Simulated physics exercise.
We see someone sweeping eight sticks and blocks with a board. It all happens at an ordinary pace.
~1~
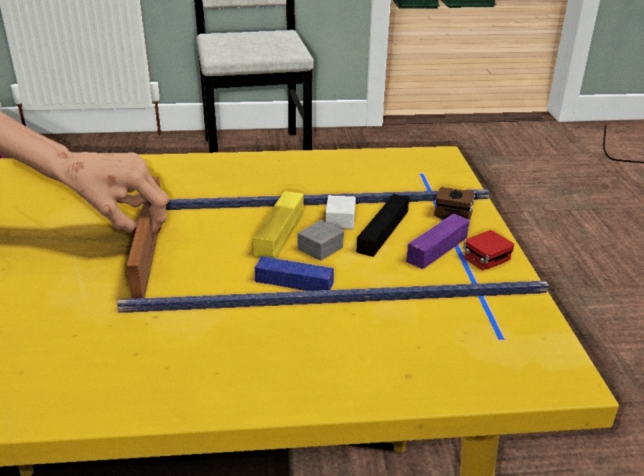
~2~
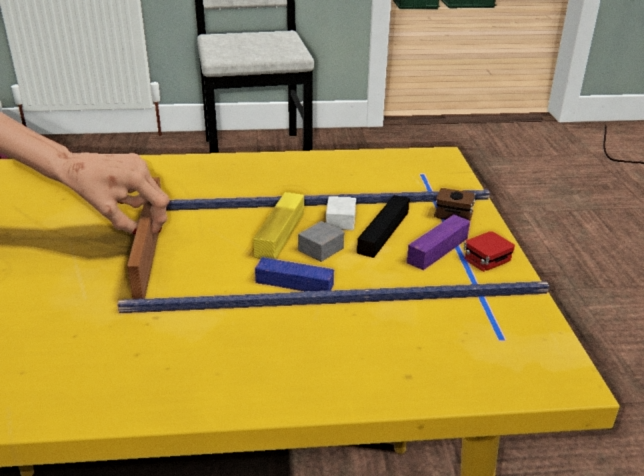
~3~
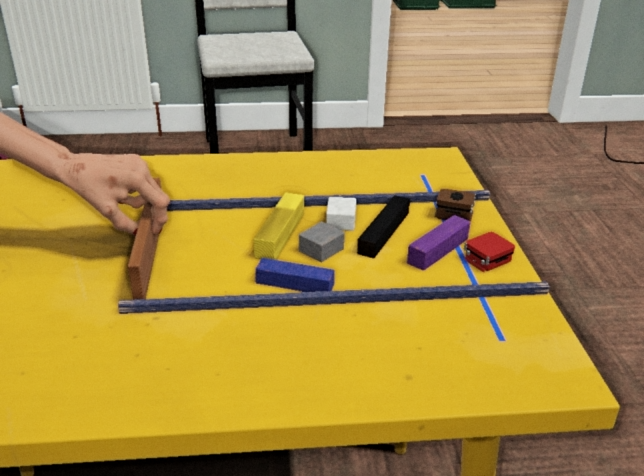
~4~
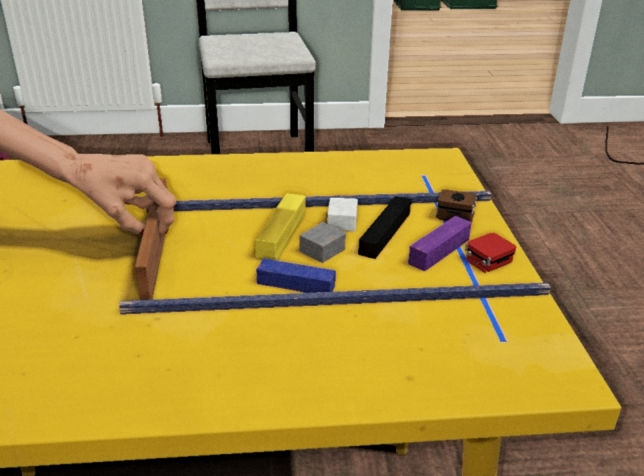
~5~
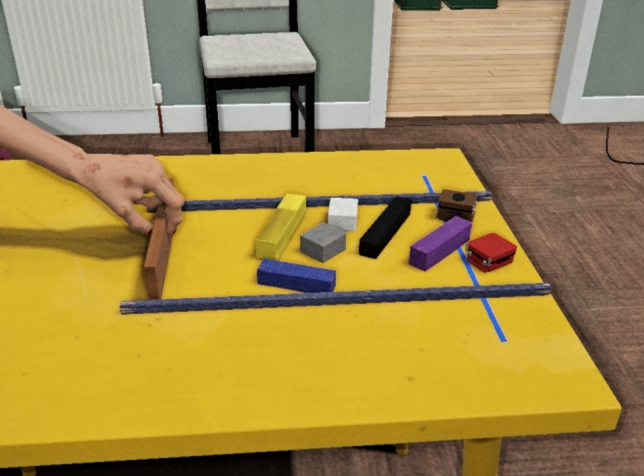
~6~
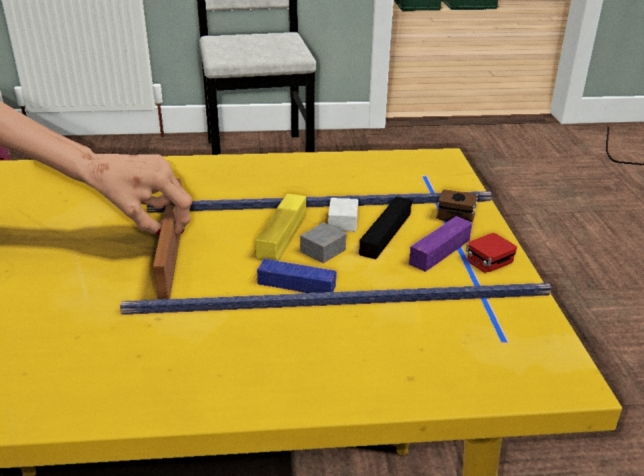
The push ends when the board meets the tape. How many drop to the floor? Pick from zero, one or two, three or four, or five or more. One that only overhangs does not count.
As it turns out, the number that fall off is three or four.
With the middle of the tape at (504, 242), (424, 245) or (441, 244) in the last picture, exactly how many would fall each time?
Try by try, 7, 1 and 3.
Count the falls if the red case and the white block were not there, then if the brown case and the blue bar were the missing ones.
Fallen: 2, and 2 in the other try.
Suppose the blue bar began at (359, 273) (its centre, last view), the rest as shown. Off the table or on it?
From there it holds on.
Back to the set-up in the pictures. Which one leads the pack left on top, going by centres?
The black stick ends nearest.
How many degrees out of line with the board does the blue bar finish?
About 65°.
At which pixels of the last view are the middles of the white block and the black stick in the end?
About (478, 210), and the other about (510, 221).
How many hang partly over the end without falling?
2 of them.
A little later, none off yet; red case at rest near (491, 254); brown case at rest near (457, 208); purple bar at rest near (441, 243).
Next, none off yet; red case moving near (495, 254); brown case at rest near (457, 208); purple bar shifted a little near (460, 247).
When it is over, the number that fall off is three or four; down, purple bar, brown case and red case.
